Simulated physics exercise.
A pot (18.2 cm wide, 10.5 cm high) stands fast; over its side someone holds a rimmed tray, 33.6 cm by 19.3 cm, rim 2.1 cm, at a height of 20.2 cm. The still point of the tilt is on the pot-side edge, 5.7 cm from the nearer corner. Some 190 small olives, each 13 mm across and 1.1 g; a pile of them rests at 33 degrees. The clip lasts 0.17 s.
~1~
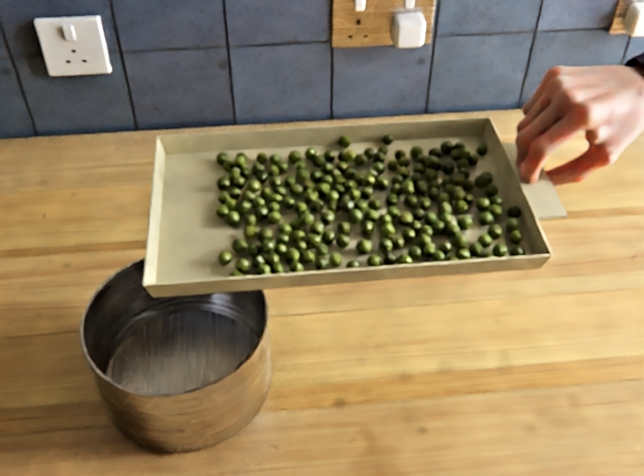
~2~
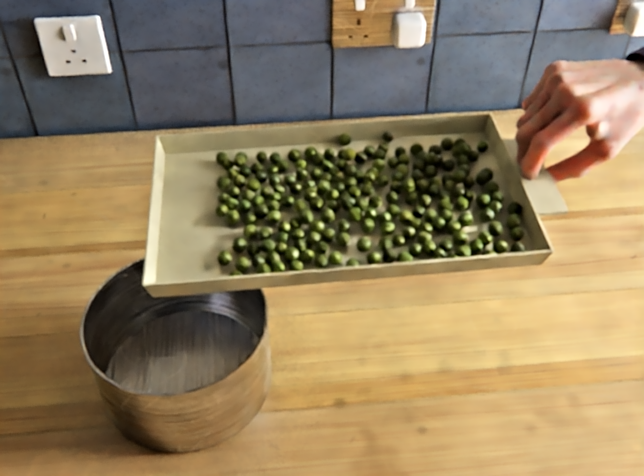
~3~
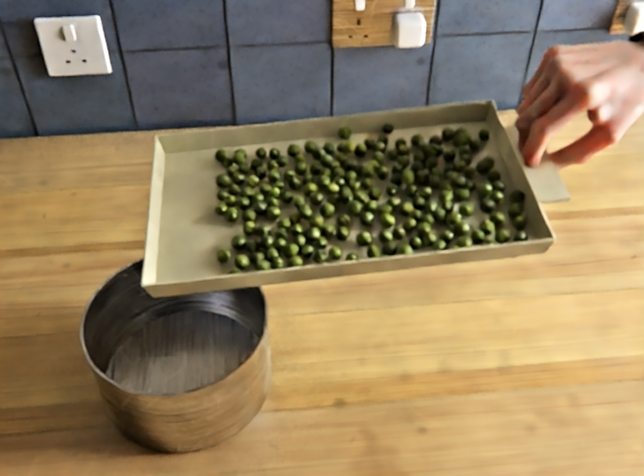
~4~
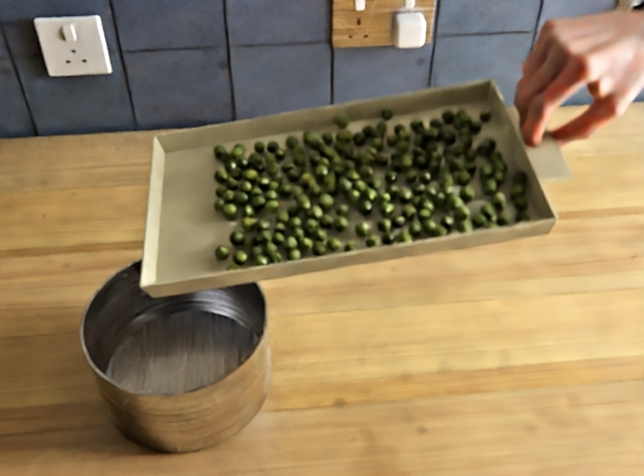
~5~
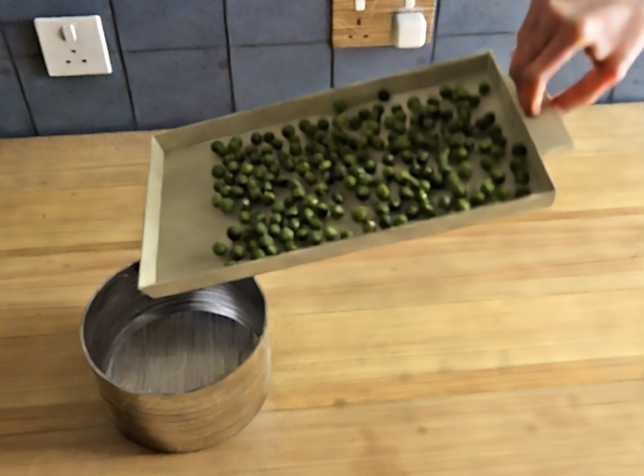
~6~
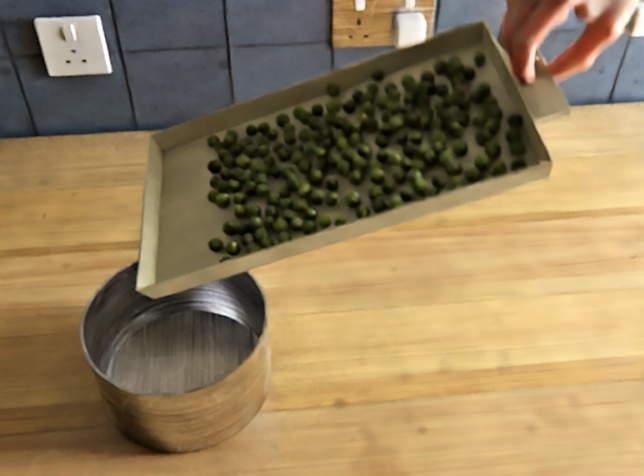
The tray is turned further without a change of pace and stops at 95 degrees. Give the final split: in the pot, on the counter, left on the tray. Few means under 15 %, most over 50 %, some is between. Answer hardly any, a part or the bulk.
Pot a part, counter the bulk, tray hardly any.
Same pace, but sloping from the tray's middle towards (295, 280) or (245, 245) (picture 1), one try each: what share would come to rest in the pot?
Some 45 and 40 per cent.
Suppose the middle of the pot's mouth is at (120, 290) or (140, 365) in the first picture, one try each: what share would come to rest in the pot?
About 65 and 40 per cent.
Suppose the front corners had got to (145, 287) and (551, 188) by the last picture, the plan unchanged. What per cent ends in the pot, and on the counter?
Pot 40, counter 60.
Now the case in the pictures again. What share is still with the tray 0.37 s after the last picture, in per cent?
Roughly 100 per cent.
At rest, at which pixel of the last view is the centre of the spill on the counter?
Near (19, 382).
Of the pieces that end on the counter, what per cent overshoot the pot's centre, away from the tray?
About 100 per cent.
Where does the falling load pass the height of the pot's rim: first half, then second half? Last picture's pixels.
At about (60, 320), then at (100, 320).
Then, 0.22 s after the last picture, tilt 57 degrees; the tray holds 100 %, the pot 0 %.
Then, 0.37 s after the last picture, tilt 83 degrees; the tray holds 100 %, the pot 0 %.
Then, 0.65 s after the last picture, tilt 95 degrees; the tray holds 10 %, the pot 15 %.
In the end, pot 30 %, counter 70 %, tray 0 %.
